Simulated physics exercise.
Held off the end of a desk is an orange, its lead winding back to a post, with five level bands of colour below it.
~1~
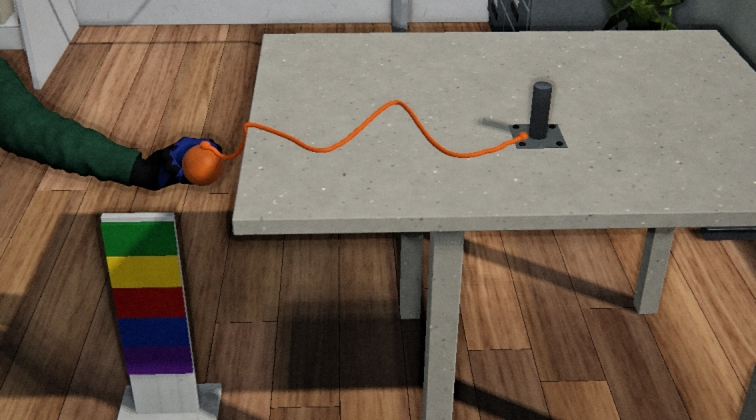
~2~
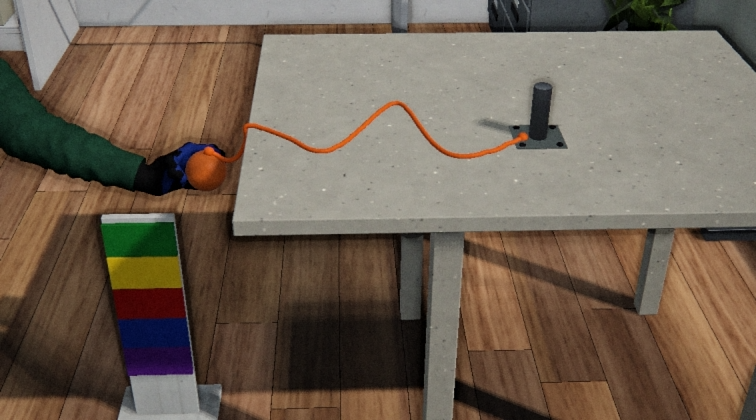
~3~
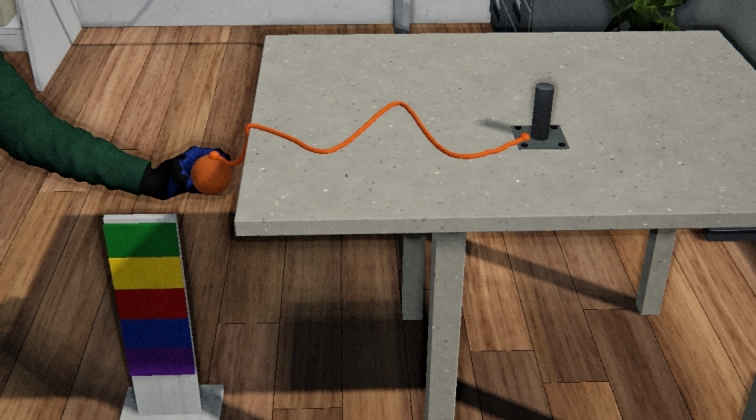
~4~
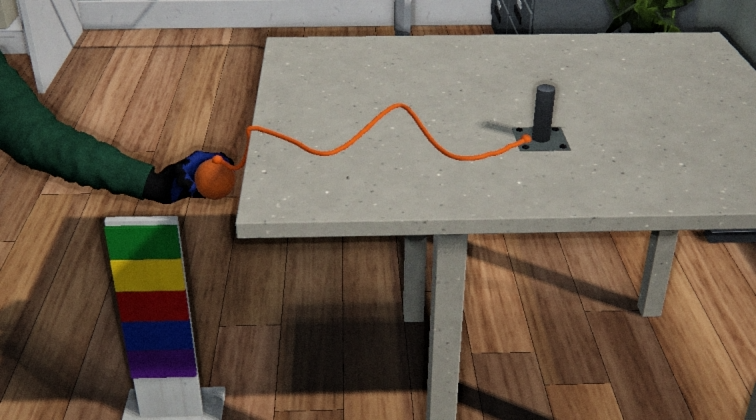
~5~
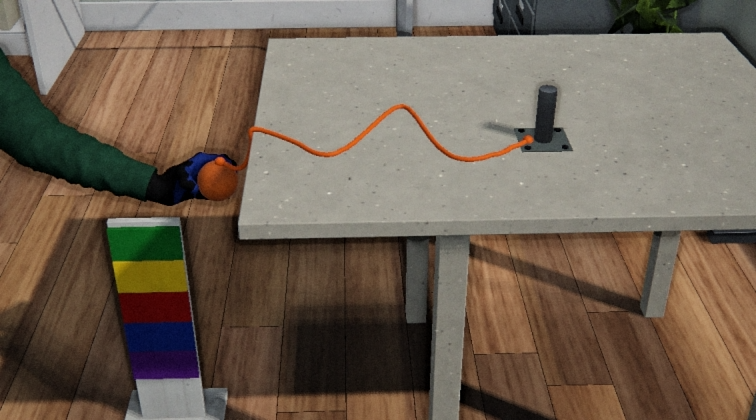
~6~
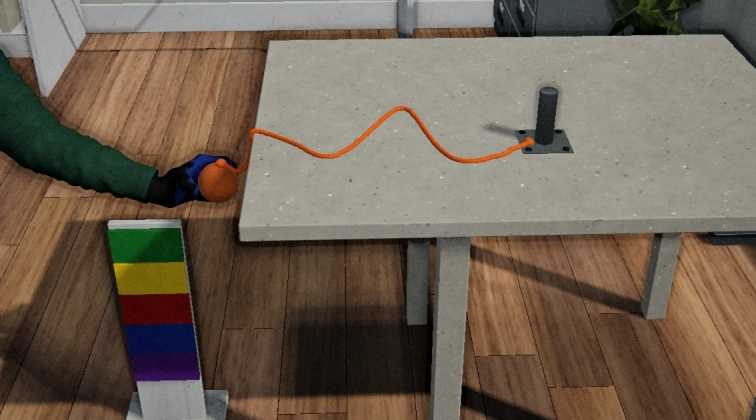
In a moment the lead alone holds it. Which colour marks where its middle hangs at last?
Blue.
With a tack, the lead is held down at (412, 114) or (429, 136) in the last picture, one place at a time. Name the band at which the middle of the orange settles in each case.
For the first place it's yellow, and for the second red.
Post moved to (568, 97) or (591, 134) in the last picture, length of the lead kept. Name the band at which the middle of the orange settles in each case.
First try: Red; second try: Red.
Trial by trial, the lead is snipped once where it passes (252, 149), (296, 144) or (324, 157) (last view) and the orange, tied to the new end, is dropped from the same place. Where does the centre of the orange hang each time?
First (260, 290), then (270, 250), then (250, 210).
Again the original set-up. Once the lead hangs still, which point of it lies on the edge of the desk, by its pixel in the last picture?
The piece you want is at about (371, 130).
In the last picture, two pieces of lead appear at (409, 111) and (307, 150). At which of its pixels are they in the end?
(323, 133) for the first, (260, 216) for the second.
A little later, orange near (241, 318); level with red.
Next, orange near (297, 336); level with blue.
Later still, orange near (254, 336); level with blue.
When it is over, orange near (273, 338); level with blue. The blue one.
